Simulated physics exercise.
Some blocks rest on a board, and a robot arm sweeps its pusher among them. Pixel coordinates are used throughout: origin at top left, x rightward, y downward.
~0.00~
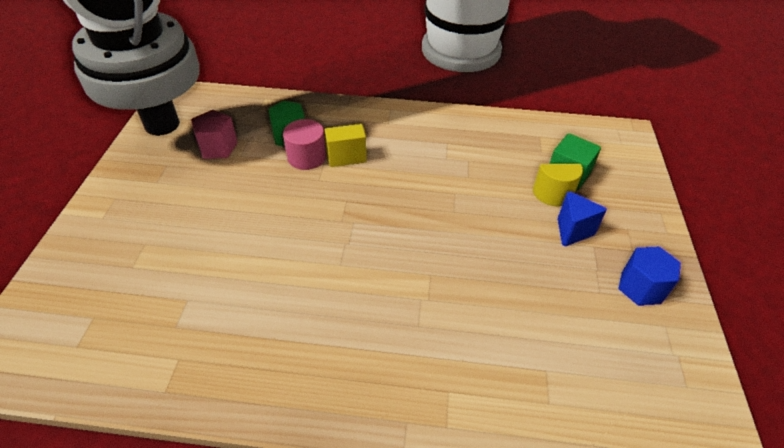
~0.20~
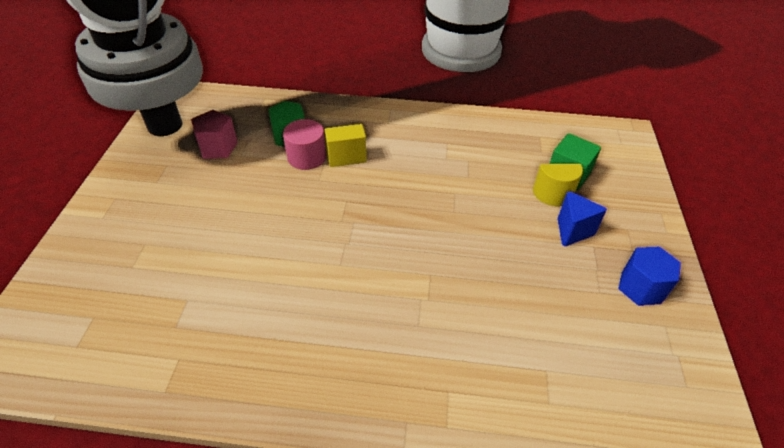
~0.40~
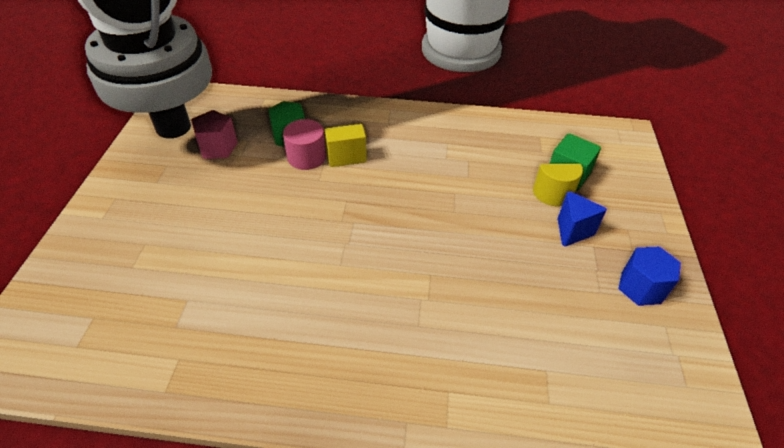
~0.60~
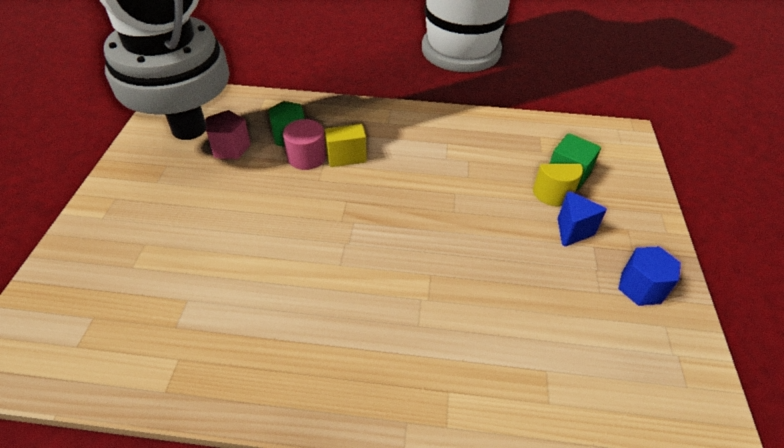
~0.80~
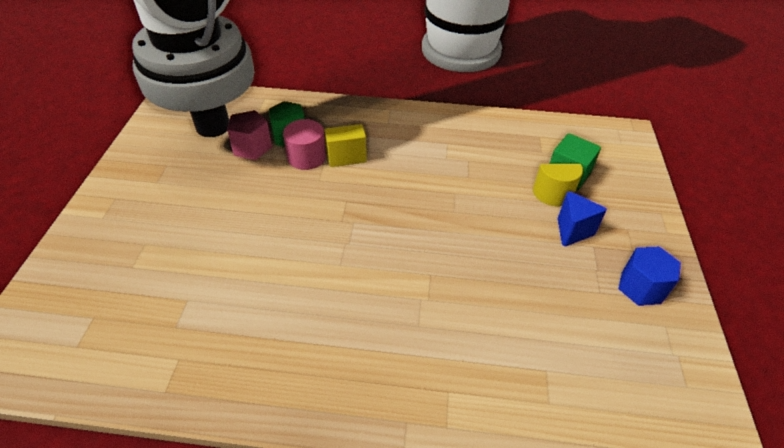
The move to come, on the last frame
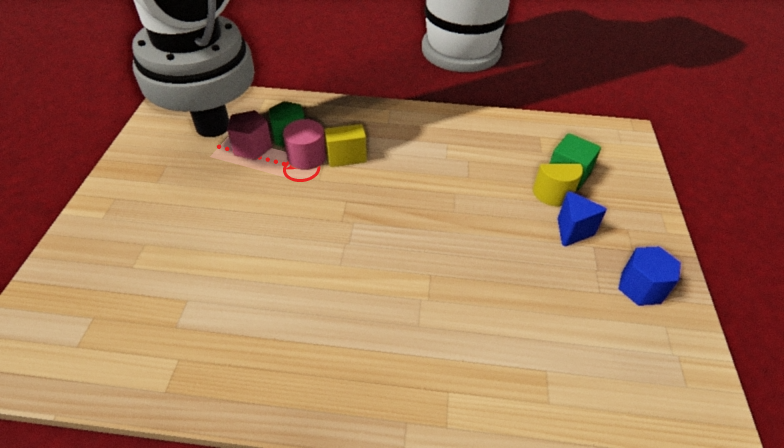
The footage shows a robot arm at the upper left of a wooden board moving right and pushing a dark pink block toward a cluster of green, pink and yellow blocks, while the blocks on the right stay still.
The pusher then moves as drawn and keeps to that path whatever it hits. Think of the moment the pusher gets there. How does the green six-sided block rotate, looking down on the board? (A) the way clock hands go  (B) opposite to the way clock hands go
B: Opposite to the way clock hands go.
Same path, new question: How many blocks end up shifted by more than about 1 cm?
I'm going with three or more.
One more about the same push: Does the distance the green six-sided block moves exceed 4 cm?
No
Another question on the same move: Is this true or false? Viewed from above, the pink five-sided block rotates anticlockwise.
Answer: True.
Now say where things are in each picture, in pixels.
In the first frame, pusher's lower end (163, 126); pink five-sided block (210, 121); green six-sided block (286, 111); pink disc (303, 131); yellow oblong block (345, 132).
In the second frame, pusher (165, 126); blocks still.
In the third frame, pusher (174, 128); blocks still.
In the fourth frame, pusher (190, 130); pink five-sided block (223, 122).
In the fifth frame, pusher (213, 127); pink five-sided block (246, 121); green six-sided block (286, 111); pink disc (303, 131); yellow oblong block (345, 132).
Drawn move, from (219, 147) directly to (302, 169).
One third of the way, pusher (242, 135); pink five-sided block (276, 125), turned 15° anticlockwise; green six-sided block (297, 107), turned 35° anticlockwise; pink disc (311, 132); yellow oblong block (352, 133).
Two thirds of the way, pusher (271, 142); pink five-sided block (305, 127), turned 35° anticlockwise; green six-sided block (306, 105), turned 60° anticlockwise; pink disc (342, 131); yellow oblong block (381, 137), turned 20° clockwise.
At the end, pusher (299, 149); pink five-sided block (323, 126), turned 45° anticlockwise; green six-sided block (308, 104), turned 65° anticlockwise; pink disc (362, 128); yellow oblong block (399, 137), turned 35° clockwise.
